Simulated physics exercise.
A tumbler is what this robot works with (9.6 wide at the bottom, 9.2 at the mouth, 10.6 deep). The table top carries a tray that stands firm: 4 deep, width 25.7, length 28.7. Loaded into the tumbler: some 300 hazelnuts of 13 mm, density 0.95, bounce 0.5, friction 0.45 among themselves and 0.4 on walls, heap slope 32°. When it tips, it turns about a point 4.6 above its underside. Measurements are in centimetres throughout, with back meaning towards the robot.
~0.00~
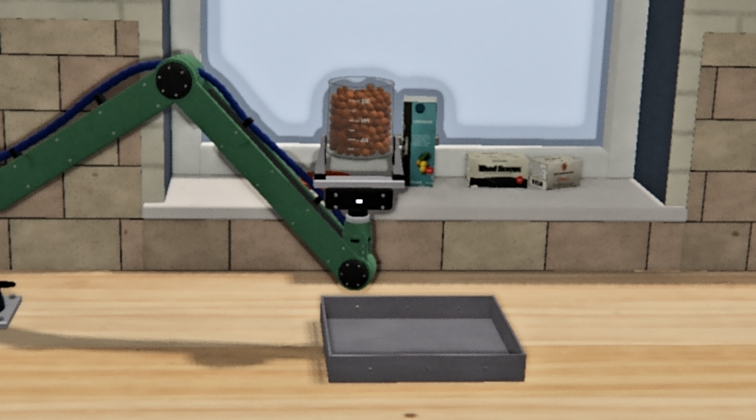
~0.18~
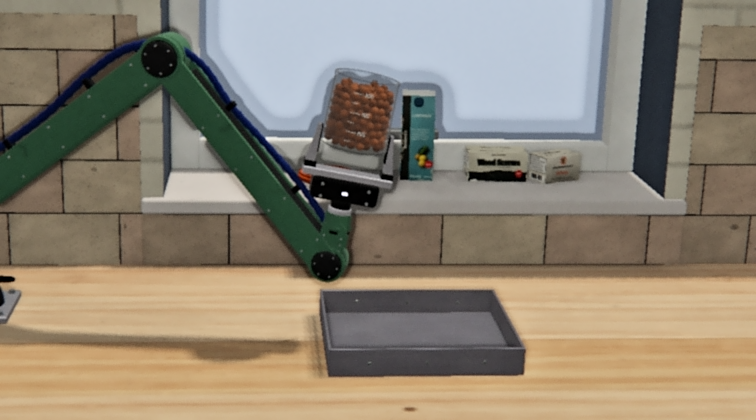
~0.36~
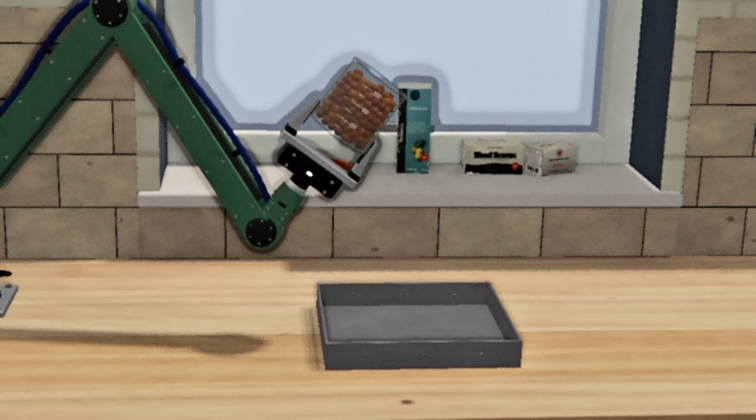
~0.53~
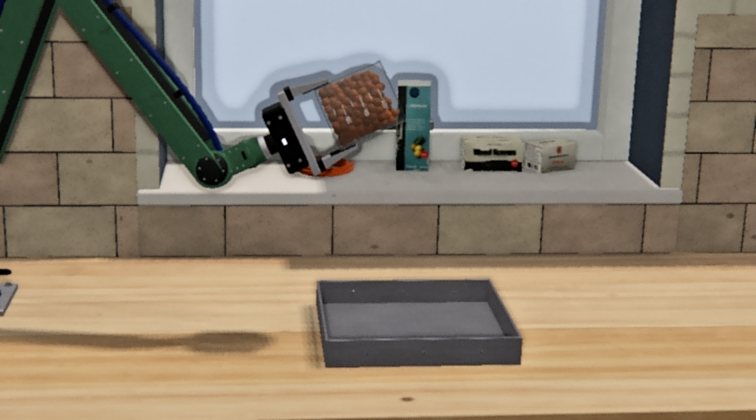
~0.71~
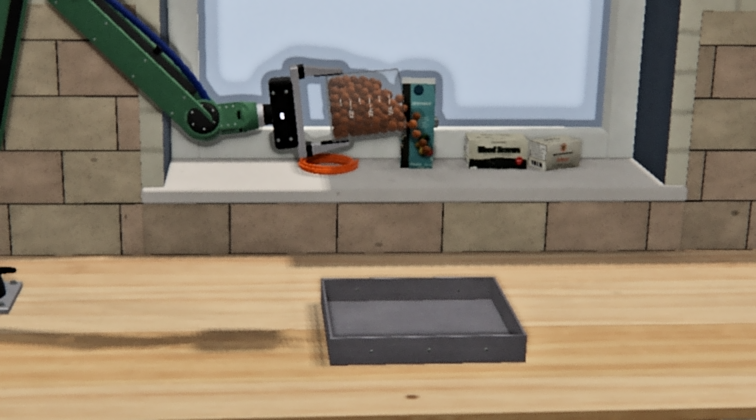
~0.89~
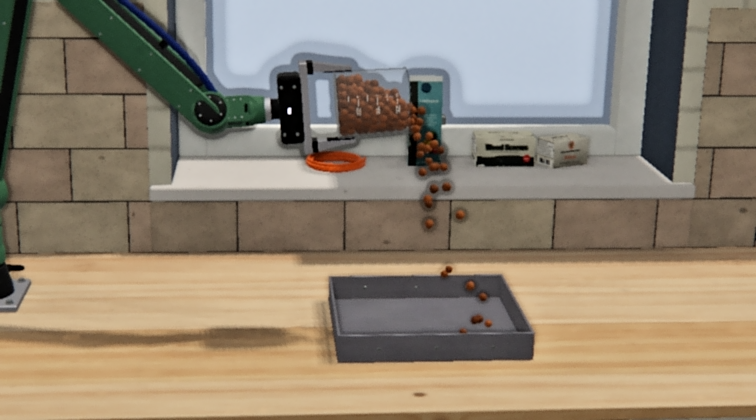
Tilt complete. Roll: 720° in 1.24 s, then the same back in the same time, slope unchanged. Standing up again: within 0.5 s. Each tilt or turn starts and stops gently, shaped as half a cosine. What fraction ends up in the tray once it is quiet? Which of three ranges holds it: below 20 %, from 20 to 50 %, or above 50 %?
It lands in the range above 50 %.
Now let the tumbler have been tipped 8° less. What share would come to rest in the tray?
In that case I'd expect around 40 per cent.
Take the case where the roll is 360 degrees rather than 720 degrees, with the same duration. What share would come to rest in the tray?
It would be roughly 65 percent.
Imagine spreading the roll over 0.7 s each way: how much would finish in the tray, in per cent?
Estimated share: Close to 45 %.
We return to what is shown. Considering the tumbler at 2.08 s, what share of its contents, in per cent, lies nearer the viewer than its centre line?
I'd put it at about 30 per cent.
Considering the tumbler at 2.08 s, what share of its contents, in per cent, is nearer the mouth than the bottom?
Roughly 35 percent.
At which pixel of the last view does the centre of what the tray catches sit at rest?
The centre sits around (468, 321).
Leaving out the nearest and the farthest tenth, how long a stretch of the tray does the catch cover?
Length of tray covered: Approx. 20 cm.
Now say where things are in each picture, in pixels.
In the first frame, tumbler middle at (361, 118), upright; upper third of the load around (362, 103), from x 330 to 390, top at y 90; 295 in the tumbler.
In the second frame, tumbler middle at (360, 112), tipped 10°; upper third of the load around (361, 97), from x 330 to 390, top at y 85.
In the third frame, tumbler middle at (358, 106), tipped 36°; upper third of the load around (358, 92), from x 320 to 395, top at y 75.
In the fourth frame, tumbler middle at (359, 106), tipped 66°; upper third of the load around (357, 91), from x 320 to 395, top at y 75.
In the fifth frame, tumbler middle at (364, 105), tipped 84°; upper third of the load around (356, 92), from x 330 to 425, top at y 80; 291 in the tumbler, 4 in flight or on a rim.
In the sixth frame, tumbler middle at (371, 103), tipped 86°; upper third of the load around (361, 94), from x 340 to 490, top at y 80; 267 in the tumbler, 6 in the tray, 22 in flight or on a rim.
After 2.08 s, tipped 86°, highest piece 39 above the table; 143 in the tumbler, 125 in the tray, 5 on the table or floor, 22 in flight or on a rim.
After 3.27 s, tipped 86°, highest piece 38 above the table; 201 in the tray, 73 in the tumbler, 12 on the table or floor, 9 in flight or on a rim.
After 4.07 s, upright, highest piece 37 above the table; 215 in the tray, 67 in the tumbler, 13 on the table or floor.
After 4.77 s, upright, highest piece 37 above the table; 215 in the tray, 67 in the tumbler, 13 on the table or floor.
At rest, 215 in the tray, 67 in the tumbler, 13 on the table or floor. That is 73 % in the tray.
